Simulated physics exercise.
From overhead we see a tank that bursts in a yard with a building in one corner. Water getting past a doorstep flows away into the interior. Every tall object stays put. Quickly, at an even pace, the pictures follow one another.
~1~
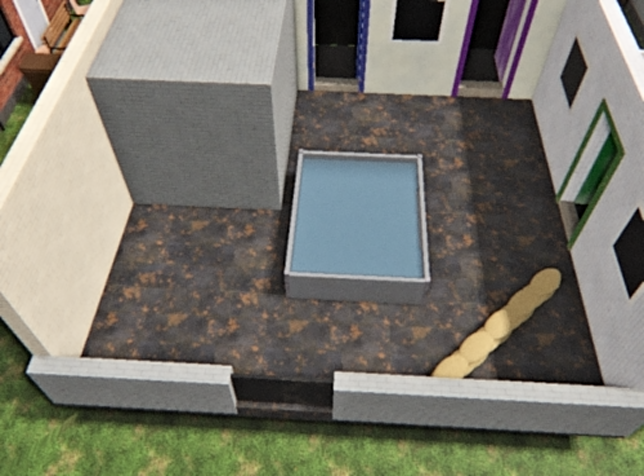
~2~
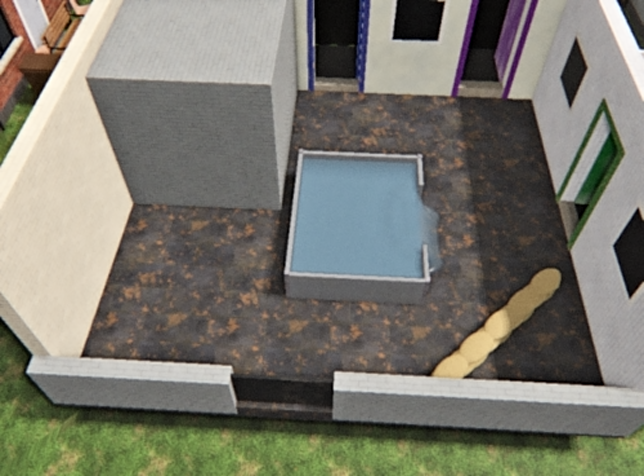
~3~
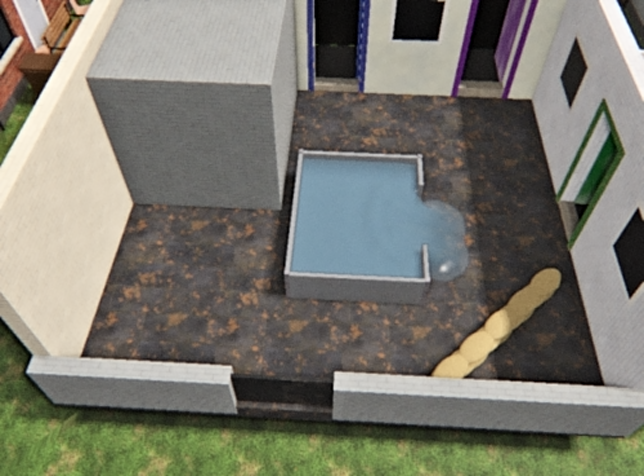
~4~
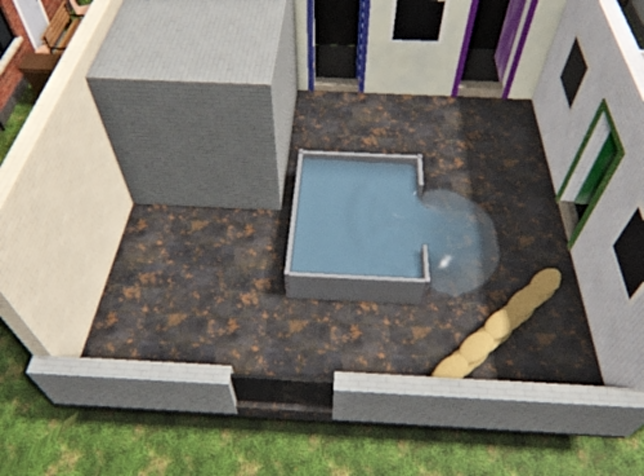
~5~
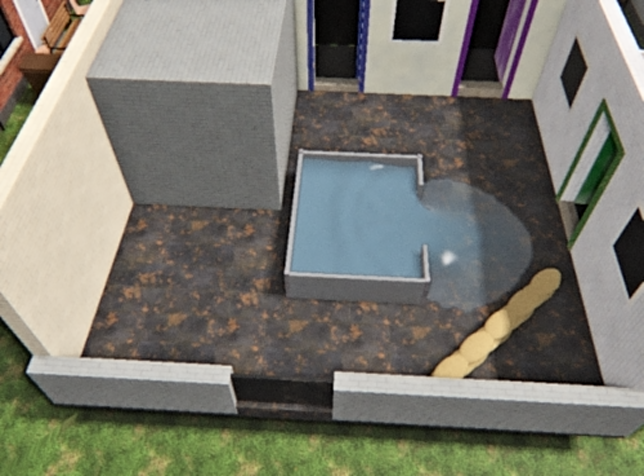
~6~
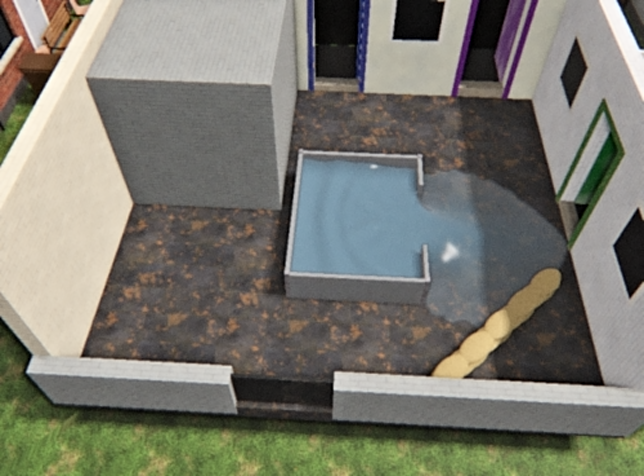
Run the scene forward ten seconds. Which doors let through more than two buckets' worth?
Green door: Yes, more than two; blue door: No, two buckets or less; purple door: No, two buckets or less.
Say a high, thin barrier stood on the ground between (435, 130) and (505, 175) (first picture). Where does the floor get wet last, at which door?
The blue door.
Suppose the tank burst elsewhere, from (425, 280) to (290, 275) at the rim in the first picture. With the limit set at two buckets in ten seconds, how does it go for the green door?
Here the green door remains short.
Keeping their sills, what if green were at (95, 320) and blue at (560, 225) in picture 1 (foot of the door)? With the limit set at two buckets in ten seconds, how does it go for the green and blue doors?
Then: The green one falls short, the blue one tops the mark.
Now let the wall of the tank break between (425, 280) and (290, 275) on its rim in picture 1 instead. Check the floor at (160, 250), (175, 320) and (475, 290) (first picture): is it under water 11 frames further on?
Point by point: Unwetted; soaked; soaked.
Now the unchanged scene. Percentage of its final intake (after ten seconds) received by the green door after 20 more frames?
60 %.
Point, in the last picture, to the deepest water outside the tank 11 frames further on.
Deepest spot: Near (565, 249).
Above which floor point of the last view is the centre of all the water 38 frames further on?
That puts it at around (426, 223).
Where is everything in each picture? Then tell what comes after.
The first picture shows still water in the open tank at (358, 214).
In the second picture, water pours out at (418, 230) and has run to (425, 209).
In the third picture, water pours out at (417, 232) and has run to (457, 215).
In the fourth picture, the front is at (486, 220), out from the gap at (417, 232).
In the fifth picture, water pours out at (418, 231) and has run to (526, 259).
In the sixth picture, water pours out at (418, 231) and has run to (559, 240).
A moment on, water covers 20 % of the floor; the green door over two buckets in, the blue door not reached, the purple door not reached.
Next, water covers 30 % of the floor; the green door far over two buckets in, the blue door not reached, the purple door not reached.
Then, water covers 45 % of the floor; the green door far over two buckets in, the blue door not reached, the purple door wet at the sill, nothing in.
Later, water covers 70 % of the floor; the green door far over two buckets in, the blue door wet at the sill, nothing in, the purple door wet at the sill, nothing in.
In the end, water covers 90 % of the floor; the green door far over two buckets in, the blue door wet at the sill, nothing in, the purple door wet at the sill, nothing in.
